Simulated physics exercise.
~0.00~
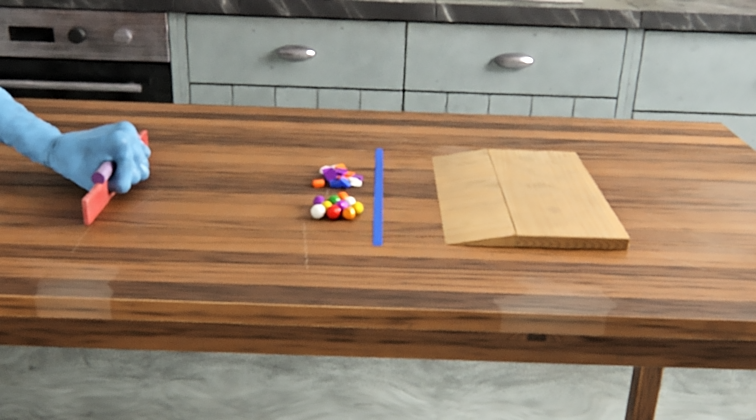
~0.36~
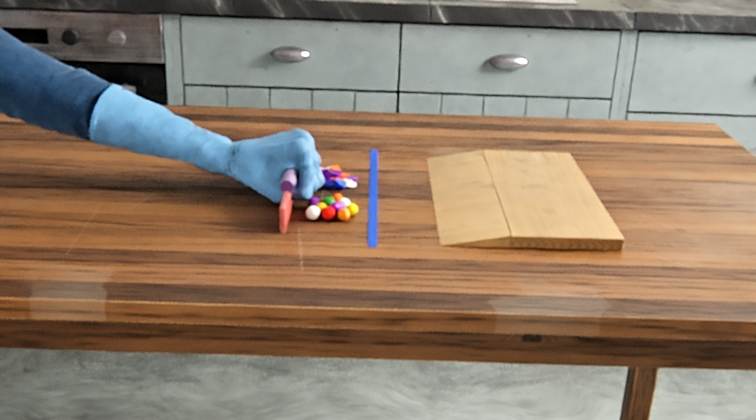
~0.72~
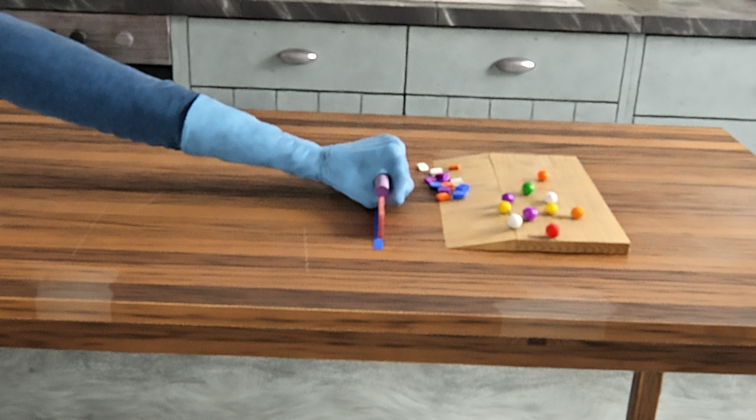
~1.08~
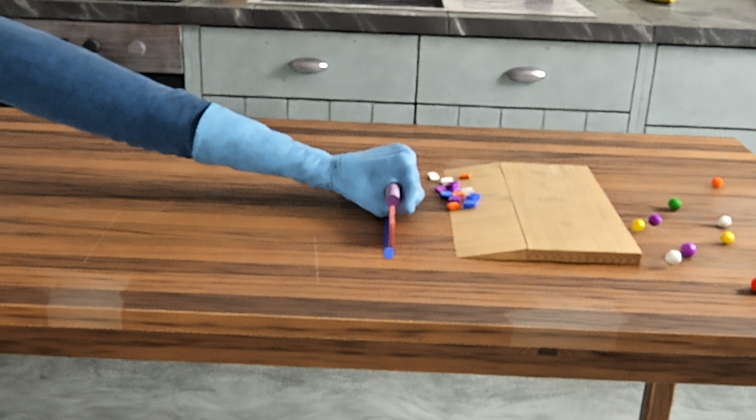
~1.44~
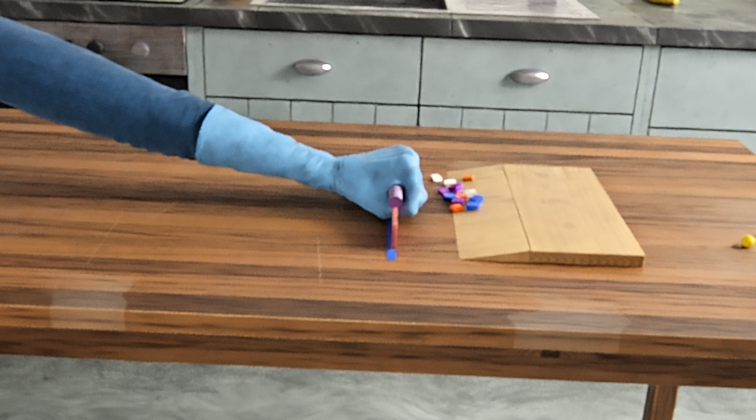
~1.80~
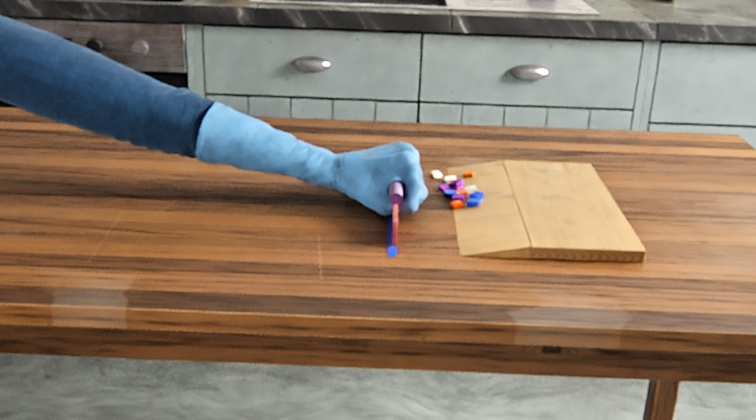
On a wooden kitchen table, a blue-gloved hand slides a red scraper right into two colourful handfuls, stopping at the blue tape; the near balls roll over the ramp and out of view, while the far flat pieces stay around its lower edge.
